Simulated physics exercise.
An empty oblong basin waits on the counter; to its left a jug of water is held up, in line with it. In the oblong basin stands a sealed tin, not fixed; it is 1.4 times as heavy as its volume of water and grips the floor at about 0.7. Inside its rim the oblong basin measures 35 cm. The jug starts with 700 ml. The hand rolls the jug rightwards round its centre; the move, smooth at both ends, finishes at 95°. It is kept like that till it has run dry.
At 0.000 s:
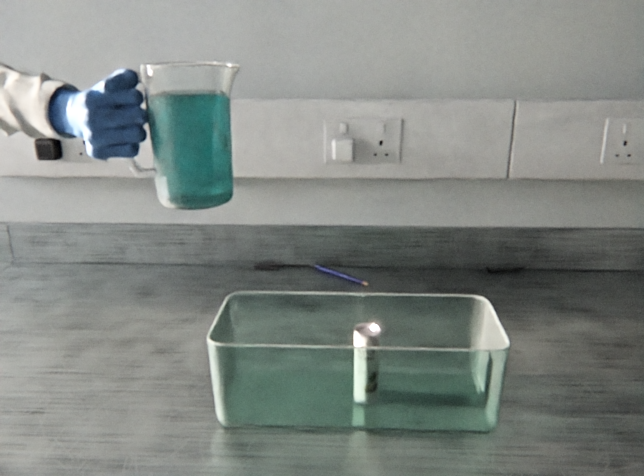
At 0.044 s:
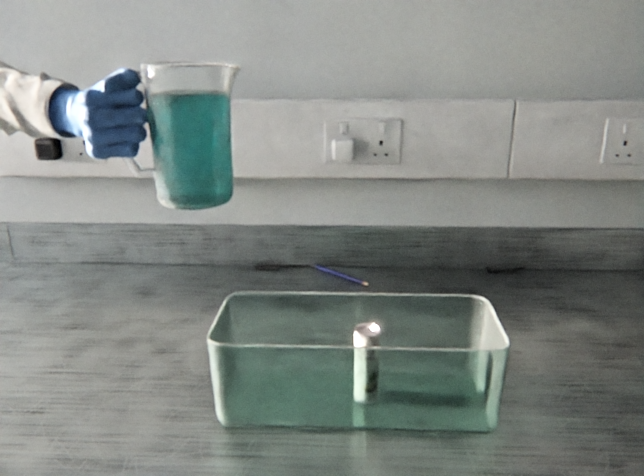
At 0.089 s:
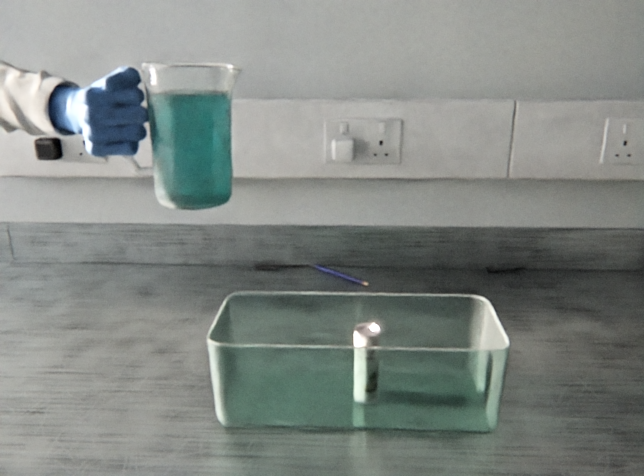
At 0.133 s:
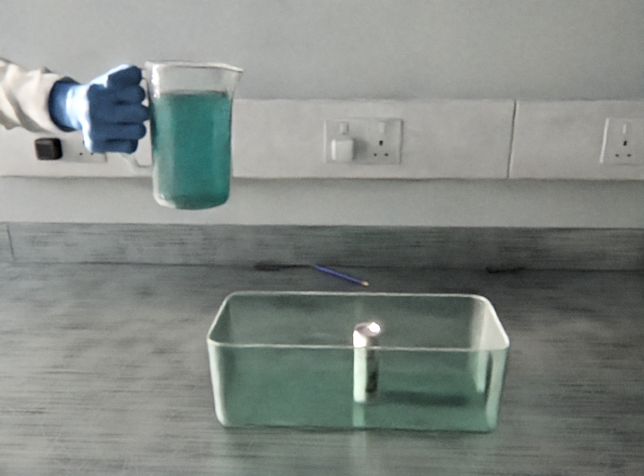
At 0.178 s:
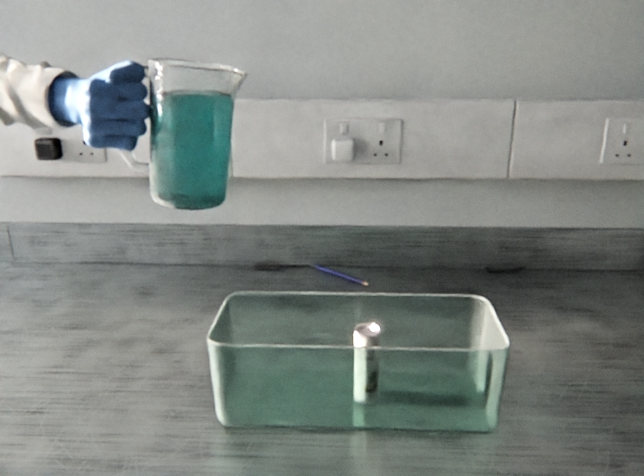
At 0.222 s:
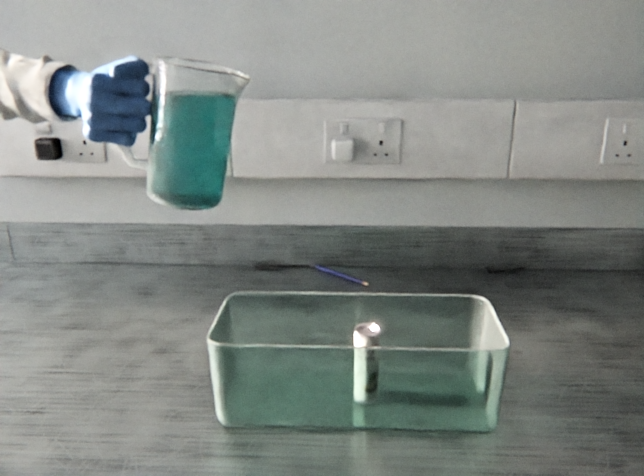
To begin with, a blue-gloved hand holds a glass jug of teal water upright, above and to the left of a clear oblong basin on a grey counter, with a small tin standing inside it. The hand then slowly tilts the jug slightly rightwards, while the basin and tin stay still.
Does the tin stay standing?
It goes over.
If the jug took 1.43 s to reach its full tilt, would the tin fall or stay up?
The tin goes over.
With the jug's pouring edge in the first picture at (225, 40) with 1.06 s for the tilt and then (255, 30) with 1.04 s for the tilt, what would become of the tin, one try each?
First it stays up; then it remains upright.
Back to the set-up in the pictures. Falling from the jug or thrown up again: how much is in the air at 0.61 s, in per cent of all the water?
About 6 per cent.
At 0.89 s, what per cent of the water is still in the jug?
Near 60 in a hundred.
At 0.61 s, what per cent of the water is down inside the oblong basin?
Some 0 per cent.
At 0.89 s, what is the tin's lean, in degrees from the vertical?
Near 0° from upright.
By 0.61 s the tilt is 62° and 94 per cent is still to pour; the tin stands where it began.
By 0.89 s the tilt is 92° and 59 per cent is still to pour; the tin stands where it began.
By 1.19 s the tilt is 95° and 19 per cent is still to pour; the tin leans 12°.
By 1.51 s the tilt is 95° and 5 per cent is still to pour; the tin lies on its side.
At rest the tin lies on its side.
